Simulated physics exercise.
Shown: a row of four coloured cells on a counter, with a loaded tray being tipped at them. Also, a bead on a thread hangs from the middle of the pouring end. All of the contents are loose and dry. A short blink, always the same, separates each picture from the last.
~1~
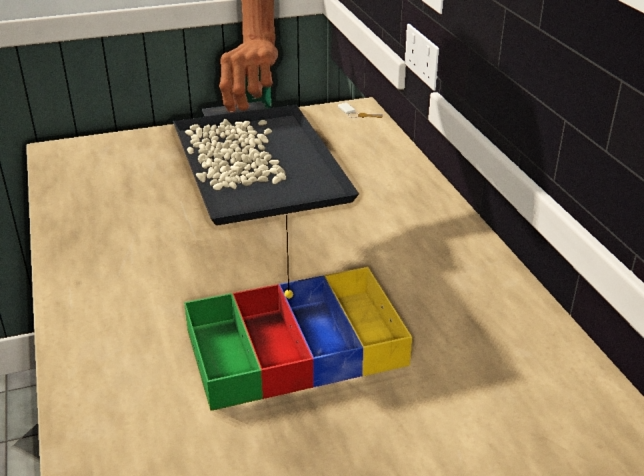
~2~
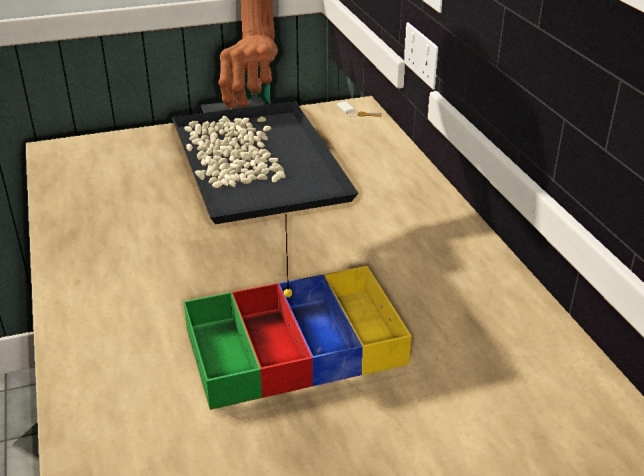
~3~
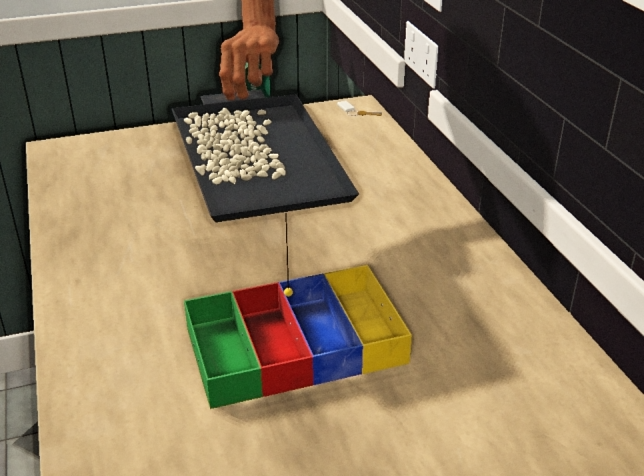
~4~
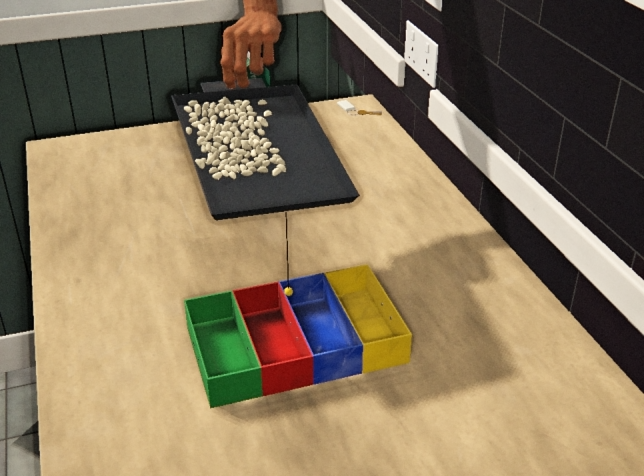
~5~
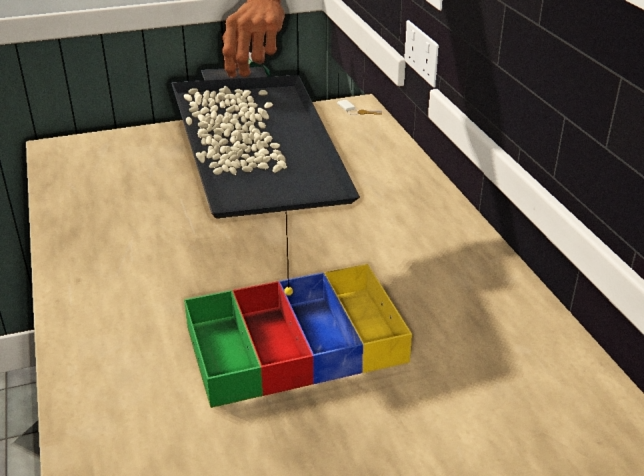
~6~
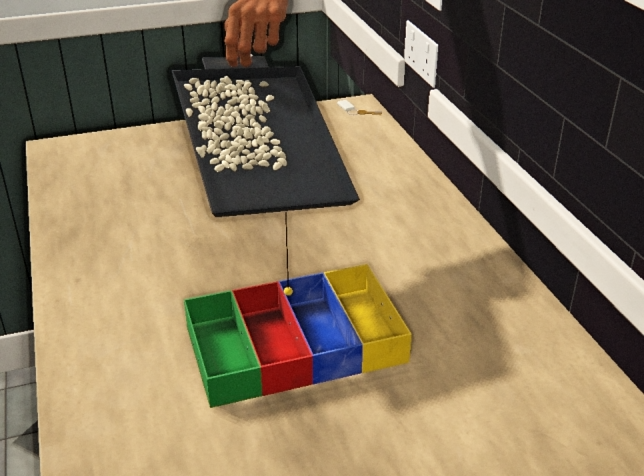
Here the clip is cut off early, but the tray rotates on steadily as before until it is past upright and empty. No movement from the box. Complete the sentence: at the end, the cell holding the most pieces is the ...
... Yellow cell.
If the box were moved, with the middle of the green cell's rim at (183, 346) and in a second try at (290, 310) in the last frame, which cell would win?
Try 1 - the cell in yellow. Try 2 - the red cell.
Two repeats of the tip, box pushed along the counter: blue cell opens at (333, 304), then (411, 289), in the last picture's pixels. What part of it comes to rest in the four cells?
Some 100 and then some 90 per cent.
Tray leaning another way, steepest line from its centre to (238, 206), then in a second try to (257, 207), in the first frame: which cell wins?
Try 1 - that green cell. Try 2 - the cell in green.
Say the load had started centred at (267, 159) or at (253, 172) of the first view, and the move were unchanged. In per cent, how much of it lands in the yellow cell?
Estimate: 50 % first, 50 % second.
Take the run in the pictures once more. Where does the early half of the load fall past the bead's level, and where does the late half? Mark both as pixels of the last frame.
Early half: (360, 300); late half: (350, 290).
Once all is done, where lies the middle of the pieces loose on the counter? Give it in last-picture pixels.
Centre at rest: About (453, 339).
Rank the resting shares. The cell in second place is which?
That's the cell in blue.
Shortly afterwards, tray tipped steeply; near half on the tray; a little in the yellow cell; a little in the blue cell; only a few in the red cell; near a third falling or outside the box.
Next, tray tipped past a quarter turn; near half in the yellow cell; near a third in the blue cell; only a few in the red cell; a little falling or outside the box.
Some moments later, tray tipped past a quarter turn; near half in the yellow cell; near a third in the blue cell; only a few in the red cell; a little falling or outside the box.
In the end, tray tipped past a quarter turn; near half in the yellow cell; near a third in the blue cell; only a few in the red cell; none at all in the green cell; a little outside the box.
